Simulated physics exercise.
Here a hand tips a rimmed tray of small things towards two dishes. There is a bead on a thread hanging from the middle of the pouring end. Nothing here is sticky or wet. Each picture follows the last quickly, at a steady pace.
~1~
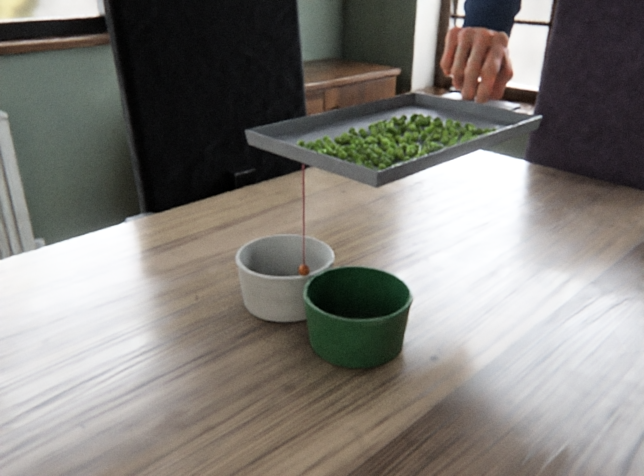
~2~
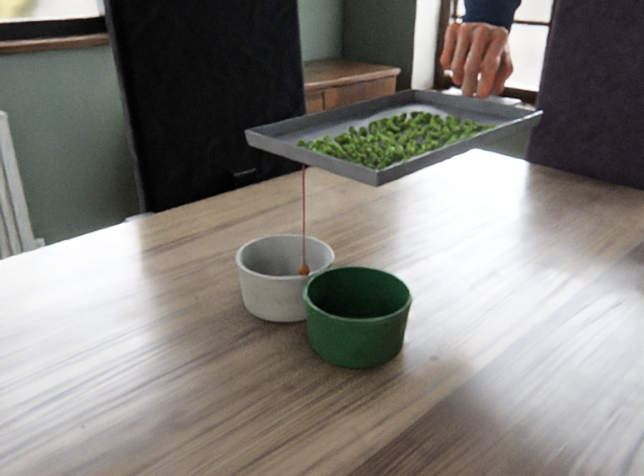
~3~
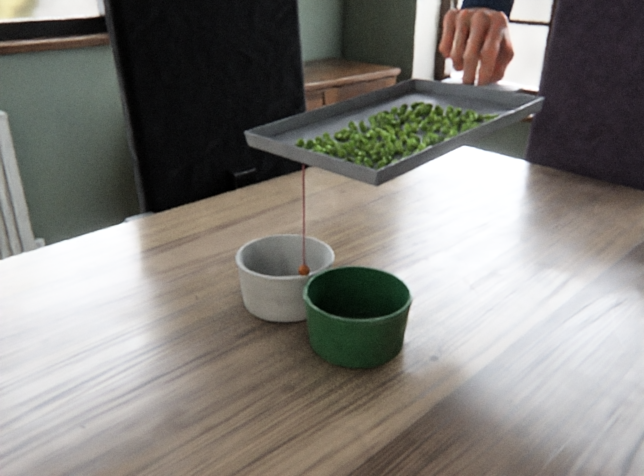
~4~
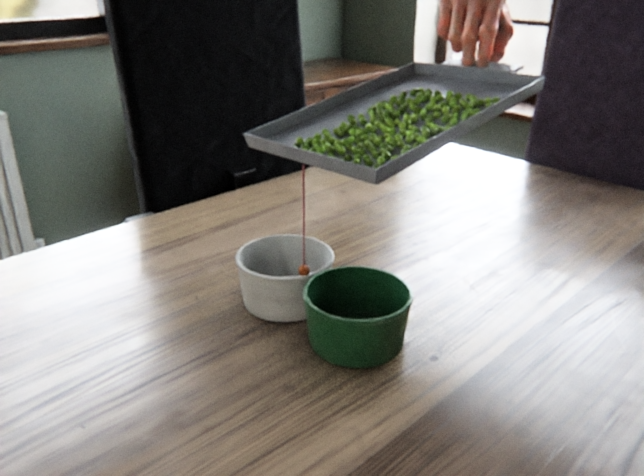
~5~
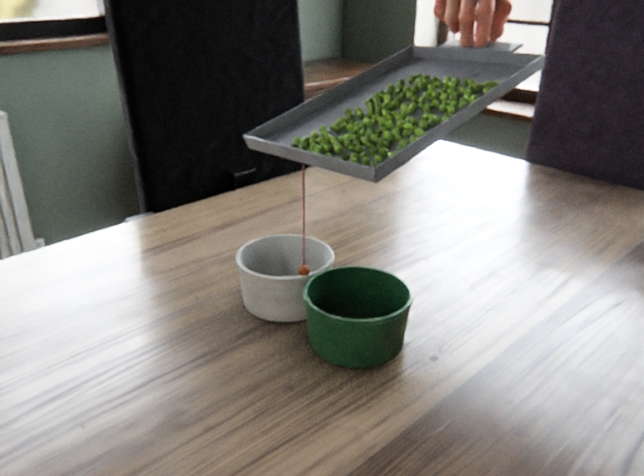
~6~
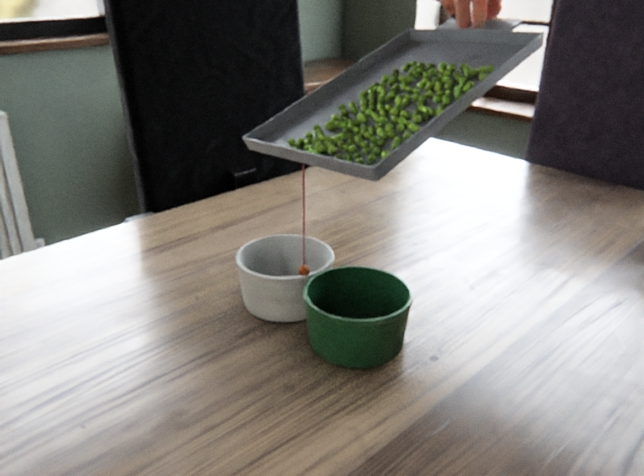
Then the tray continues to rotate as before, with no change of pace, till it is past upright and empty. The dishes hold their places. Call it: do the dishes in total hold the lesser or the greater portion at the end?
In total they hold the lesser portion.
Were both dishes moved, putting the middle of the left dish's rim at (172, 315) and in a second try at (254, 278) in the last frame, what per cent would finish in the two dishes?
You'd get 10 in a hundred first and 80 in a hundred after that.
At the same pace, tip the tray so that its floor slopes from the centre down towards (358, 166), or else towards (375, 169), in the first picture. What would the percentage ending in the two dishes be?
I'd say some 20 in a hundred at first, then 40 in a hundred.
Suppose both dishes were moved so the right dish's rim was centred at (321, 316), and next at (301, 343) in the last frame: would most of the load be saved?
The bulk of it and then the bulk of it.
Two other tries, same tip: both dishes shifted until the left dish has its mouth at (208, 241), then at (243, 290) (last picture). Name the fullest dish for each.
First place: The rightmost one; second place: The leftmost one.
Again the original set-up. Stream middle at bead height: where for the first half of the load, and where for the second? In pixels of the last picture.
The opening half passes (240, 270), the closing half (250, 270).
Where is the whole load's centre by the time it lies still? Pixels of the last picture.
Near pixel (215, 341).
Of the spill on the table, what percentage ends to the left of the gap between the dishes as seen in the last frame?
Roughly 100 %.
Shortly afterwards, tray tipped steeply; all but a few on the tray; only a few outside both; a little in the air.
Next, tray tipped past a quarter turn; near half on the tray; only a few in the left dish; a little outside both; near a third in the air.
Some moments later, tray tipped past a quarter turn; only a few in the right dish; a little in the left dish; the bulk outside both.
In the end, tray tipped past a quarter turn; only a few in the right dish; a little in the left dish; the bulk outside both.
